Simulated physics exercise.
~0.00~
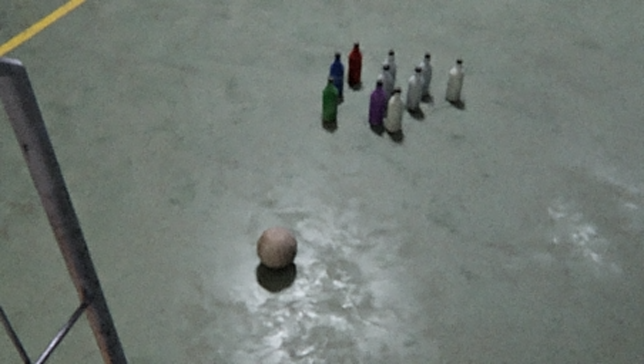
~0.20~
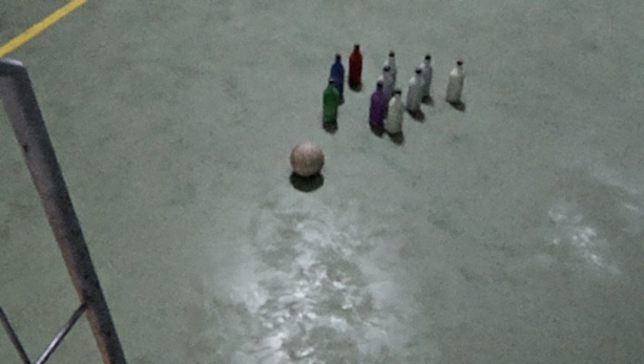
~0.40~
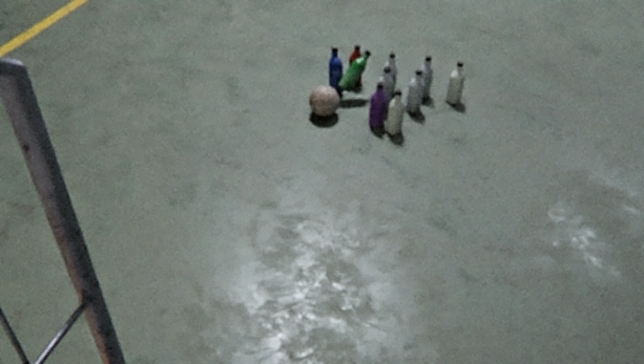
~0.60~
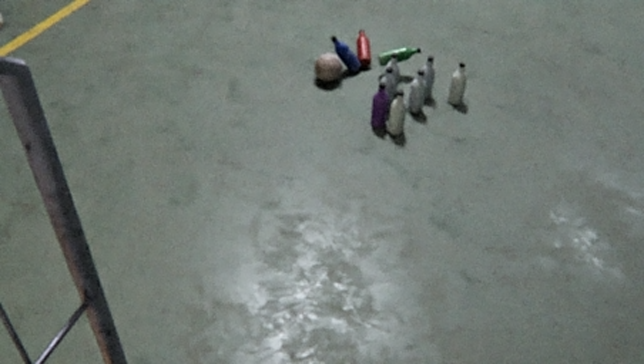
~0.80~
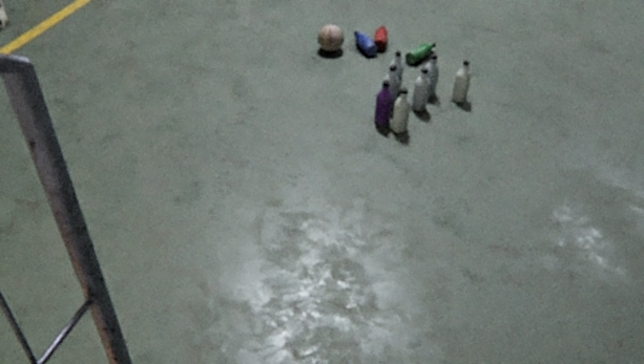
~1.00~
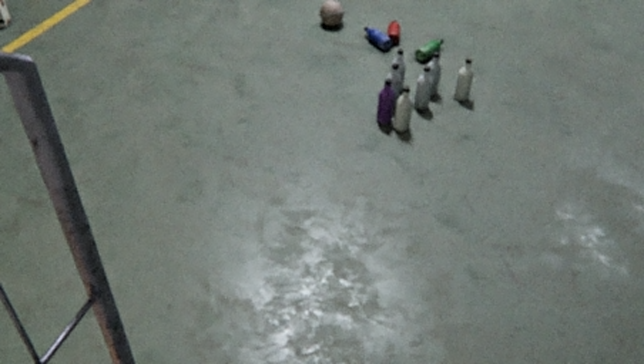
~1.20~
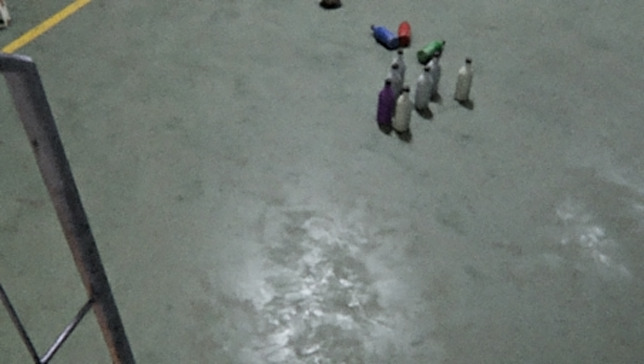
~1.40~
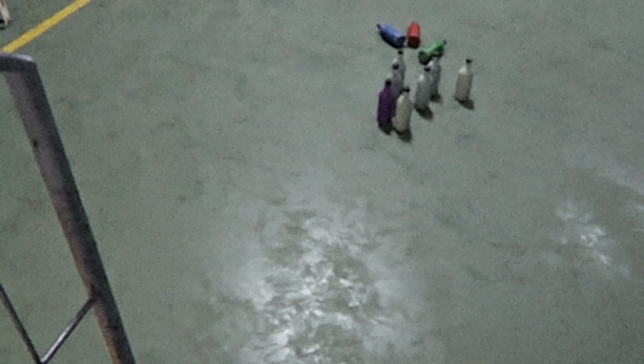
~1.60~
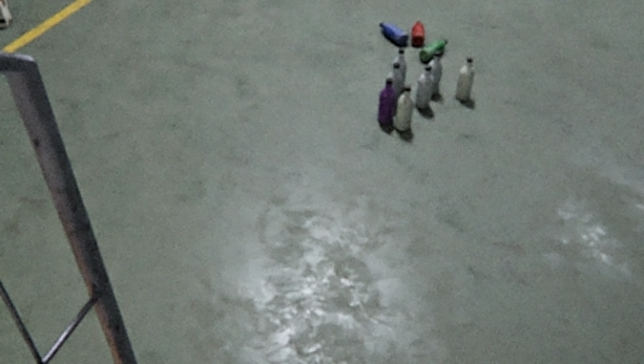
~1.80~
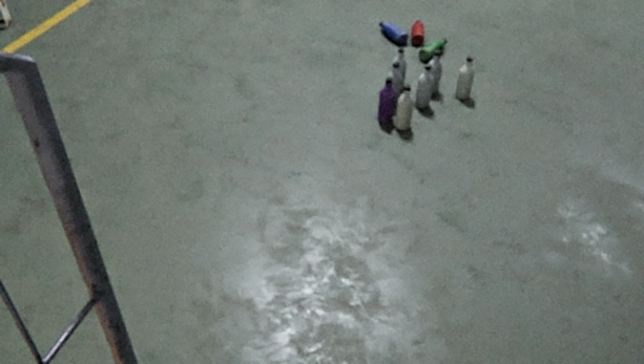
A ball rolled across a grey-green floor toward a group of standing bottles and knocked over the green, blue and red ones at the left, then rolled away out of view, leaving those three lying behind the others, which stayed upright.
